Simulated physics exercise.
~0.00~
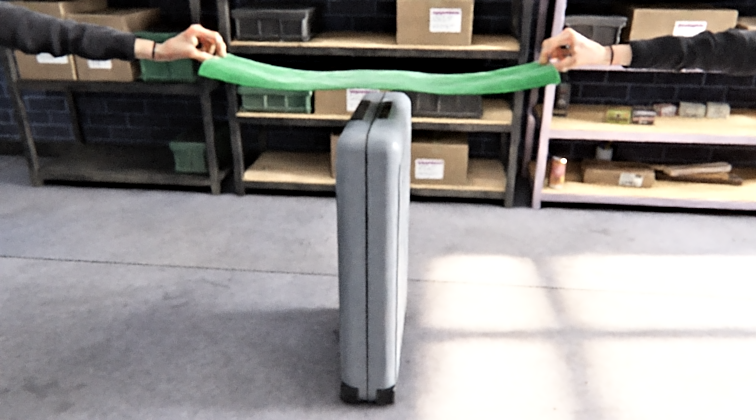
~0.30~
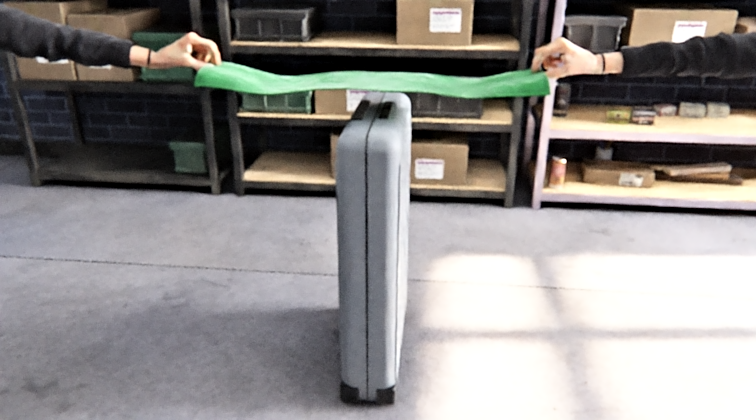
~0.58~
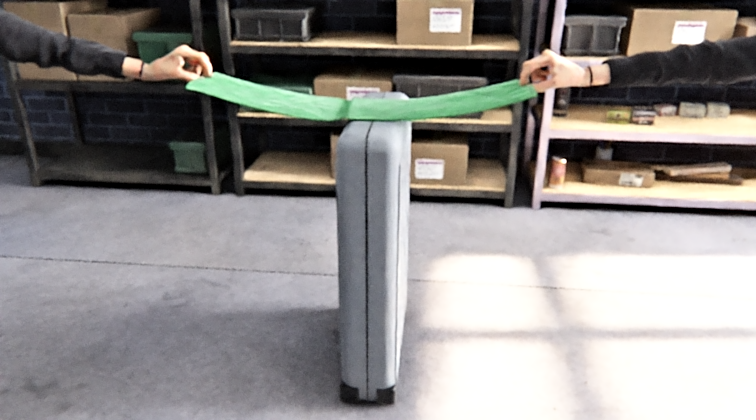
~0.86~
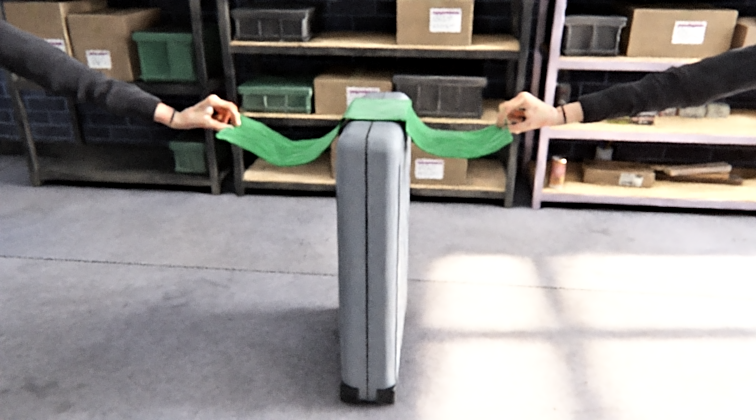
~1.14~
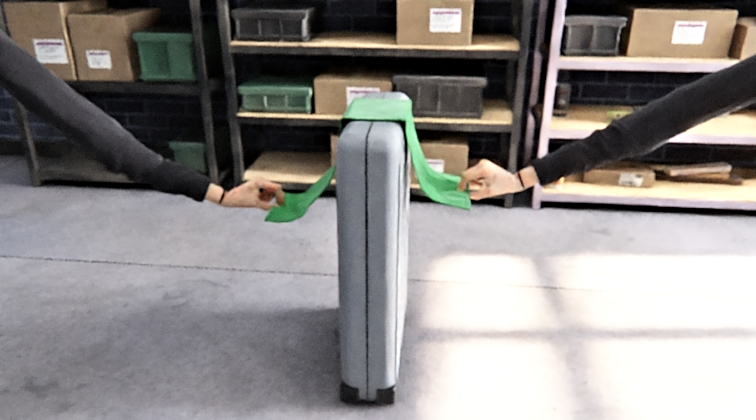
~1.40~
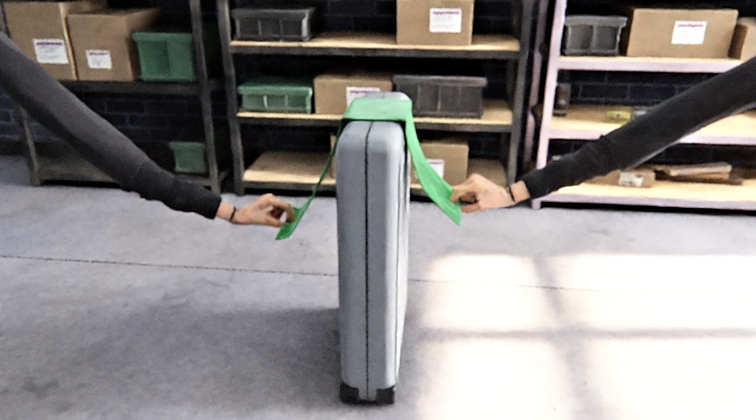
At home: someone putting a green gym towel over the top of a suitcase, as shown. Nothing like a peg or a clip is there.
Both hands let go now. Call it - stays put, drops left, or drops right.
Stays put.
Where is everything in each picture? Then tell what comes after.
In the first picture, left end (203, 76); right end (554, 84); top of the suitcase (366, 142).
In the second picture, left end (199, 86); right end (545, 95).
In the third picture, left end (189, 89); right end (532, 98); top of the suitcase (366, 142).
In the fourth picture, left end (220, 139); right end (508, 143).
In the fifth picture, left end (269, 221); right end (465, 209).
In the sixth picture, left end (279, 240); right end (455, 223); both sides about alike.
After 1.56 s, gym towel hanging on both sides, left end near (302, 233), right end near (443, 216).
After 1.68 s, gym towel hanging on both sides, left end near (350, 247), right end near (407, 222).
At rest, gym towel hanging on both sides, left end near (350, 247), right end near (405, 222). The green gym towel keeps its place.
